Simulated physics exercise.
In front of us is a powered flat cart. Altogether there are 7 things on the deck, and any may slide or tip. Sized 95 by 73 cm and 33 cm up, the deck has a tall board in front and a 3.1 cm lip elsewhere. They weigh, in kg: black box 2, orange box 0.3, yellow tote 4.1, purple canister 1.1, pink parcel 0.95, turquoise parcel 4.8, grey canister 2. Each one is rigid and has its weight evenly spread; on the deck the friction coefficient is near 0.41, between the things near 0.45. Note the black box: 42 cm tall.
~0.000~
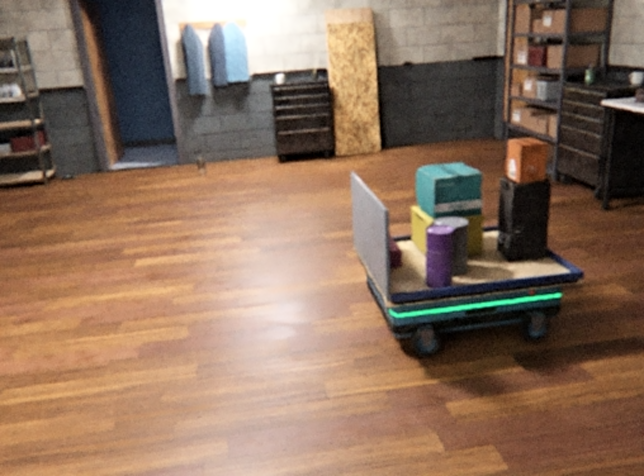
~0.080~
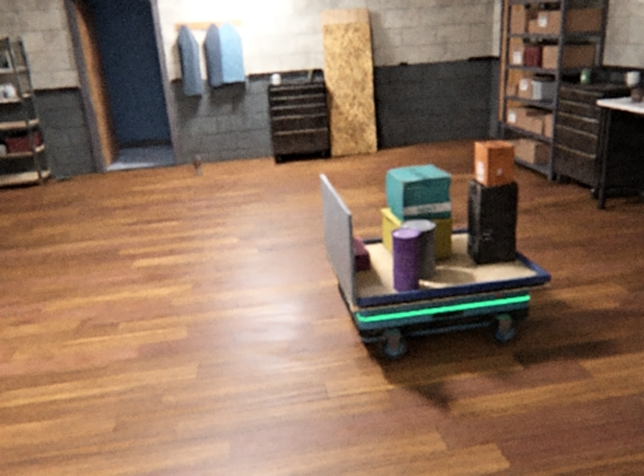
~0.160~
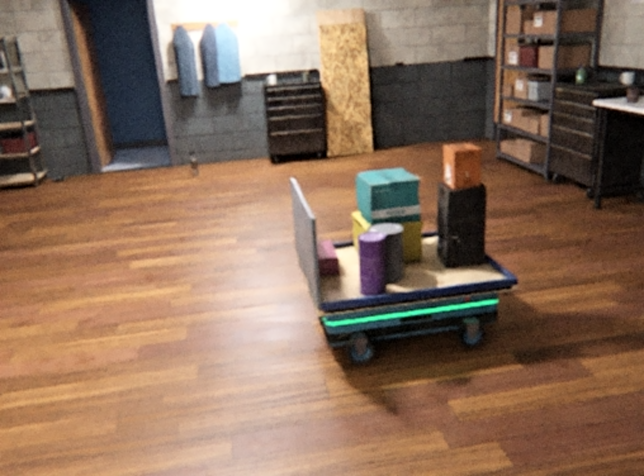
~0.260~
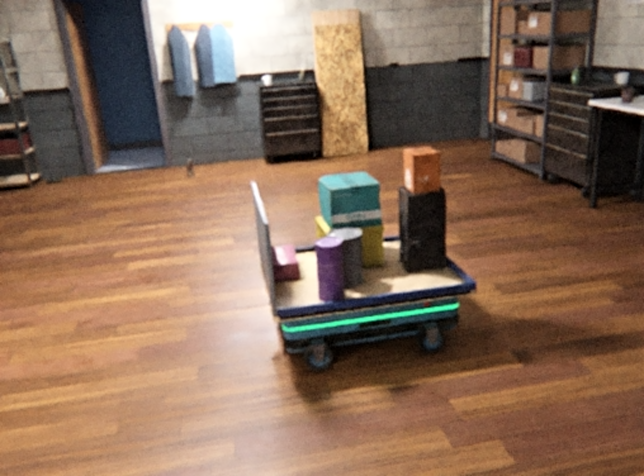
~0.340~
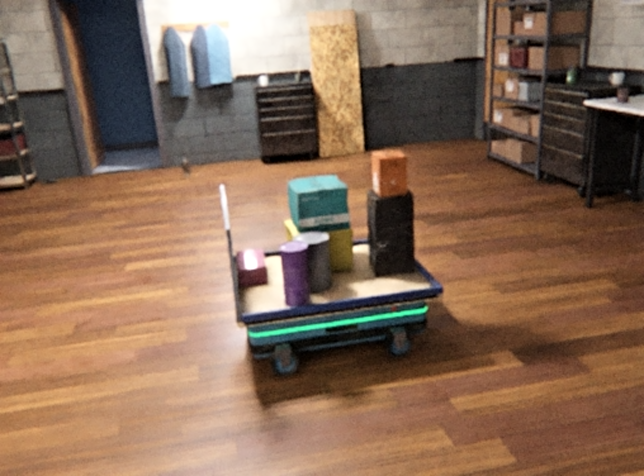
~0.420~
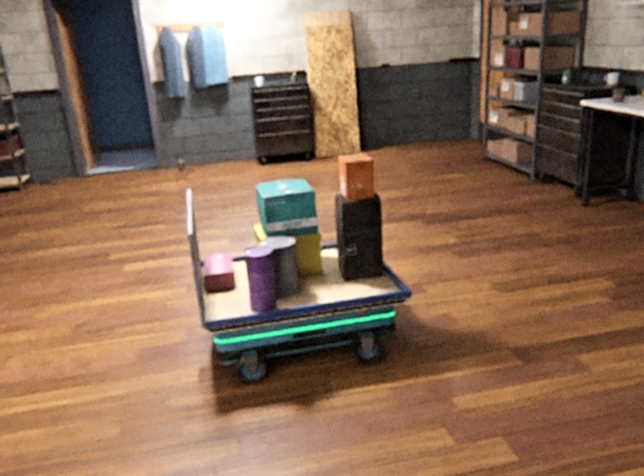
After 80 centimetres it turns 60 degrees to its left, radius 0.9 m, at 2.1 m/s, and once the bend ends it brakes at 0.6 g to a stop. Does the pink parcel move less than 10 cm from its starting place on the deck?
Yes, stays planted.
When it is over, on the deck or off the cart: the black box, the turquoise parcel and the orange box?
When everything stops, the black box is still in bounds, the turquoise parcel is out of bounds, and the orange box is out of bounds.
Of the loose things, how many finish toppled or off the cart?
Total count: 3.
By 0.62 s, cart has run 130 cm, turned 23°; pink parcel 10 cm from its spot near (137, 302); purple canister tilted 4°; turquoise parcel 10 cm from its spot.
By 0.92 s, cart has run 193 cm, turned 59°; turquoise parcel now off the cart; pink parcel 9 cm from its spot near (17, 417); orange box tilted 28°.
By 1.12 s, cart has run 229 cm, turned 60°; orange box now off the cart; pink parcel 4 cm from its spot; black box on its side.
By 1.32 s, cart has run 242 cm, turned 60°; pink parcel 4 cm from its spot; black box on its side; purple canister tilted 19°.
When it is over (2.2 s), off the cart, orange box and turquoise parcel; lying over on the deck, black box; not toppled but over 10 cm from the start, yellow tote, purple canister and grey canister; the last one within 10 cm of the start.
